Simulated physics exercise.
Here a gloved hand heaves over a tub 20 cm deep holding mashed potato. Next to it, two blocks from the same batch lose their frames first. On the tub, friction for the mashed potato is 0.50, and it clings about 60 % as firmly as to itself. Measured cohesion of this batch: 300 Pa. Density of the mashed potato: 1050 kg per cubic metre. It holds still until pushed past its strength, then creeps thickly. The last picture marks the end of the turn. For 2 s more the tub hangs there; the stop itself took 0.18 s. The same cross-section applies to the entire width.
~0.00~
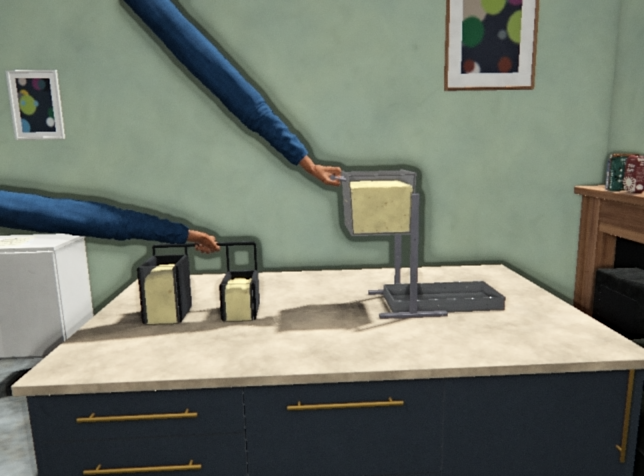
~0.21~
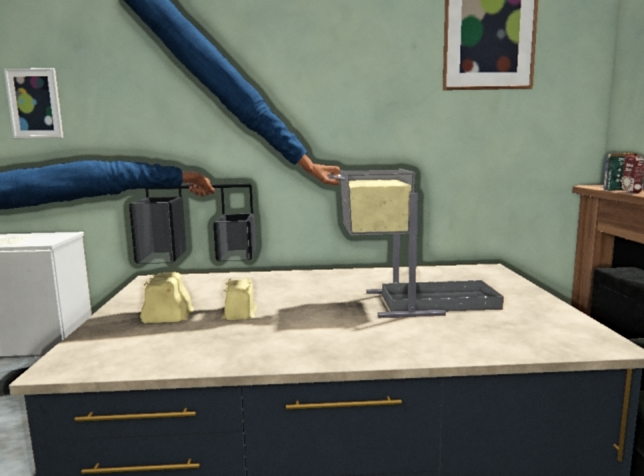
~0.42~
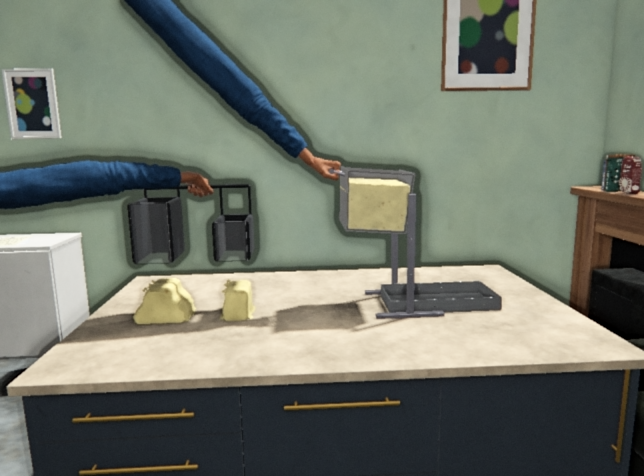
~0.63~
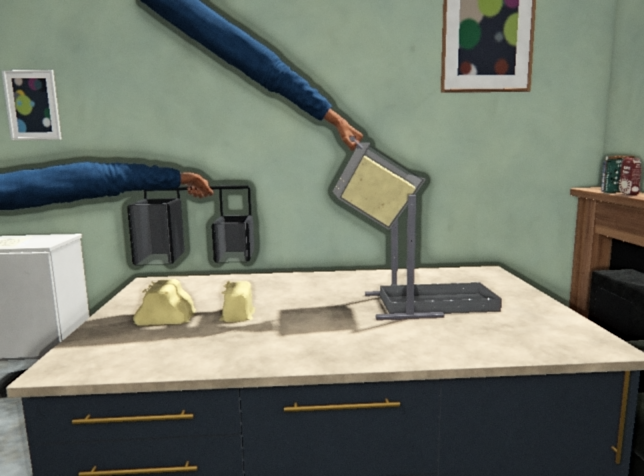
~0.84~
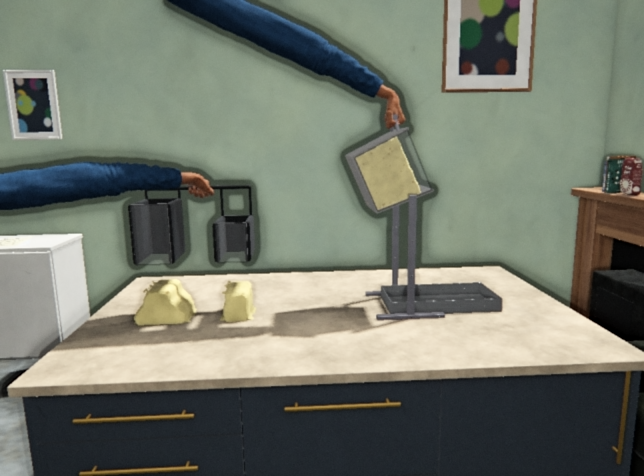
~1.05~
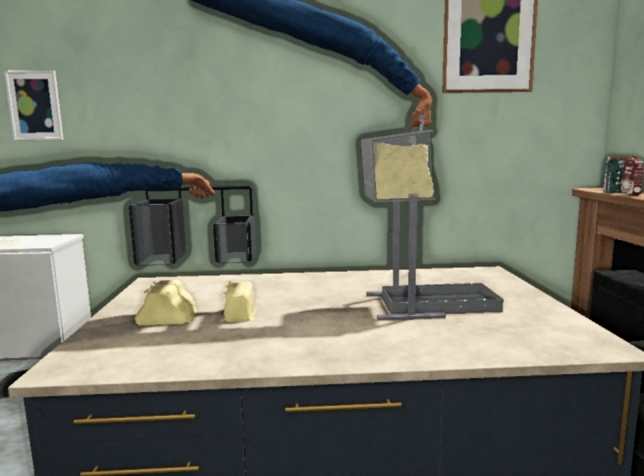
A hand lifted two dark metal casings off pale yellow blocks on the counter, and the larger block slumped a little; then another hand tilted a raised tub of the same stuff onto its side.
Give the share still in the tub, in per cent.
54 %.
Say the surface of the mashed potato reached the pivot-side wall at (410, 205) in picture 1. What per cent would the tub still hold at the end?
It would come to roughly 100 percent.
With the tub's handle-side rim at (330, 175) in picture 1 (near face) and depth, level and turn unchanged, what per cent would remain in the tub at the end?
The tub would end up holding some 40 % of it.
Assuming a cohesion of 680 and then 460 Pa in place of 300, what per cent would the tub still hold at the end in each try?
Roughly 100 % followed by roughly 75 %.
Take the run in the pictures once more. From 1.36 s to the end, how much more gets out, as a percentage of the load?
8 %.
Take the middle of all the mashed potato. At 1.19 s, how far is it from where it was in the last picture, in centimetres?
The distance comes to some 4 cm.
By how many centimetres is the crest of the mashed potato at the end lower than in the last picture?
About 9 cm.
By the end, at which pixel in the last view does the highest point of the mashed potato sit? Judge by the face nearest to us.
The highest point sits at around (393, 170).
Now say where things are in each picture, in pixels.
The first frame shows handle-side rim at (350, 175), tilt 0 degrees; top of the mashed potato at (408, 185); blocks stand 17 cm, 11 cm (left to right).
The second frame shows handle-side rim at (349, 175), tilt 0 degrees; top of the mashed potato at (406, 185); blocks stand 14 cm, 11 cm (left to right).
The third frame shows handle-side rim at (349, 170), tilt 5 degrees; top of the mashed potato at (353, 183); blocks stand 12 cm, 11 cm (left to right).
The fourth frame shows handle-side rim at (370, 145), tilt 33 degrees; top of the mashed potato at (367, 158); blocks stand 12 cm, 11 cm (left to right).
The fifth frame shows handle-side rim at (408, 130), tilt 67 degrees; top of the mashed potato at (395, 138); blocks stand 12 cm, 11 cm (left to right).
The sixth frame shows handle-side rim at (431, 133), tilt 86 degrees; top of the mashed potato at (387, 144); blocks stand 12 cm, 11 cm (left to right).
After 1.19 s, the tub is at 86 degrees and holds 84 %.
After 1.36 s, the tub is at 86 degrees and holds 63 %.
After 1.53 s, the tub is at 86 degrees and holds 54 %.
After 1.70 s, the tub is at 86 degrees and holds 54 %.
After 3.05 s, at the end, the tub is at 86 degrees and holds 54 %.
